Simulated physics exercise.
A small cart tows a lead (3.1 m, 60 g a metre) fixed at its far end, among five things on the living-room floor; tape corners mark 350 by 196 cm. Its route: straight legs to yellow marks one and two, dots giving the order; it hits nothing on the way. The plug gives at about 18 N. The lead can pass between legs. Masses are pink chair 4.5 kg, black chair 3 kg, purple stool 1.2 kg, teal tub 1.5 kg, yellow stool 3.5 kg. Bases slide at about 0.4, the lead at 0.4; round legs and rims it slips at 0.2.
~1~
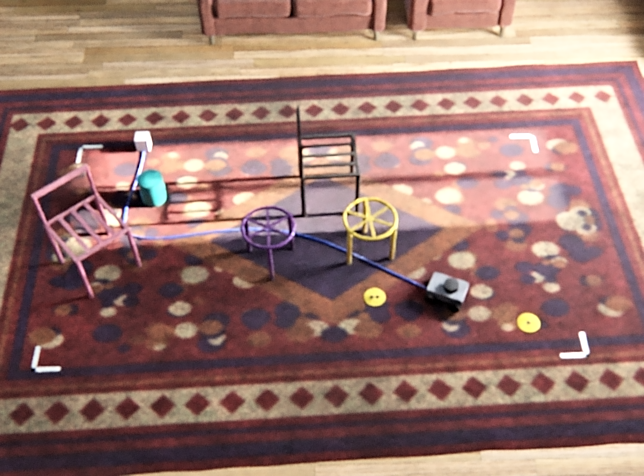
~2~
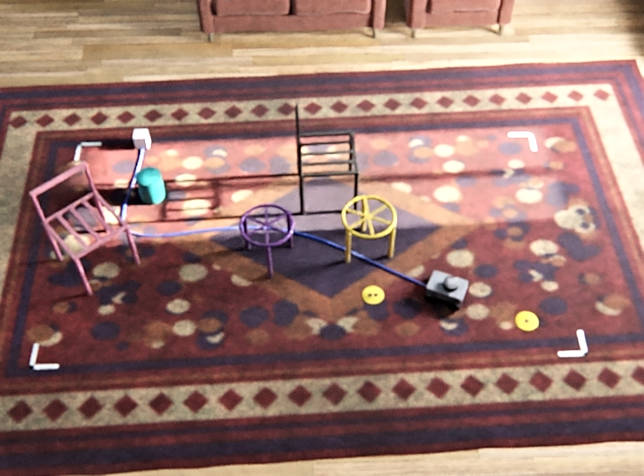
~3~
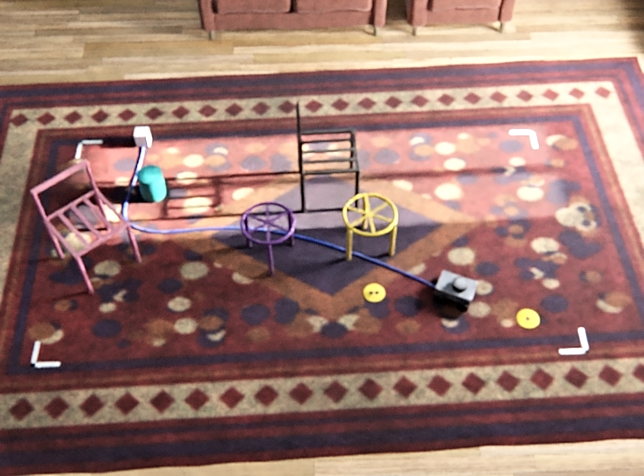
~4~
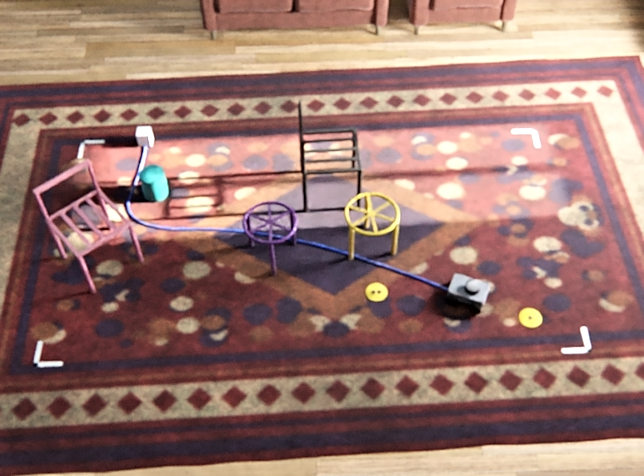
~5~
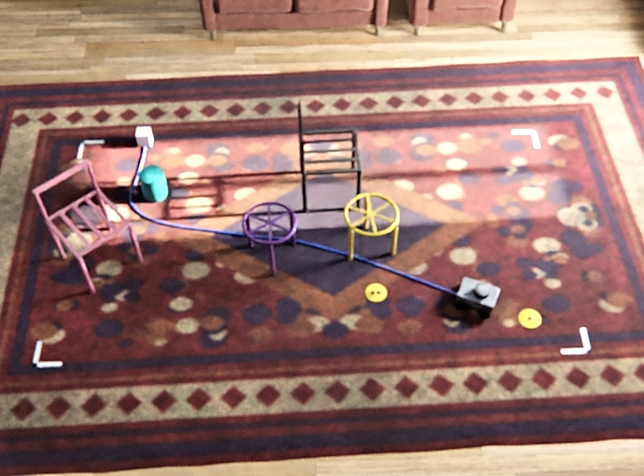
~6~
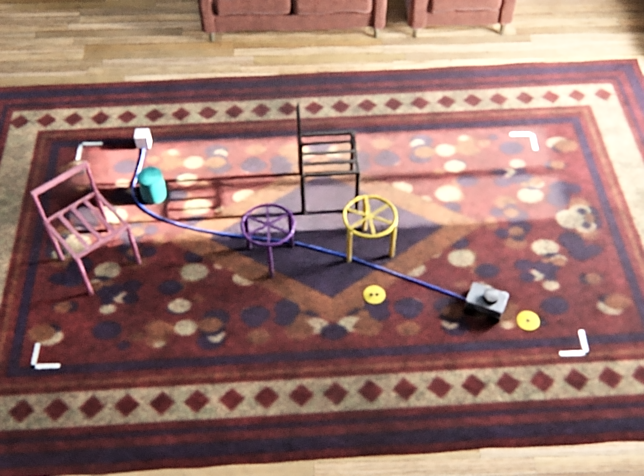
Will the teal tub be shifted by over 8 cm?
The teal tub leaves its place.
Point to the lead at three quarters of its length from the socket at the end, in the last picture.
Around (407, 276).
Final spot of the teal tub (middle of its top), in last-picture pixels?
At about (182, 160).
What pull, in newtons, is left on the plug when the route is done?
Roughly 0 N.
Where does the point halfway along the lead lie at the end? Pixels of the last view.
Around (303, 237).
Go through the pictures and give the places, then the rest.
The first frame shows teal tub (149, 178); marks (528, 323) (375, 297); lead runs through (225, 231) (313, 239) (394, 274); cart (439, 293).
In the second frame, lead runs through (225, 229) (394, 272); cart (439, 291).
In the third frame, lead runs through (230, 228) (402, 272); cart (448, 291).
In the fourth frame, lead runs through (413, 276); cart (460, 294).
In the fifth frame, lead runs through (422, 282); cart (469, 298).
The sixth frame shows teal tub (149, 175); lead runs through (171, 222) (430, 286); cart (478, 303).
Next, cart at (521, 318), 4 N at the fixed end; teal tub 26 cm off its start.
Then, cart at (470, 310), lead slack at the fixed end; teal tub 26 cm off its start.
After that, cart at (416, 301), lead slack at the fixed end; teal tub 26 cm off its start at (182, 160).
Later, cart at (375, 294), lead slack at the fixed end; teal tub 26 cm off its start.
At the end, cart at (375, 294), lead slack at the fixed end; teal tub 26 cm off its start at (182, 160).
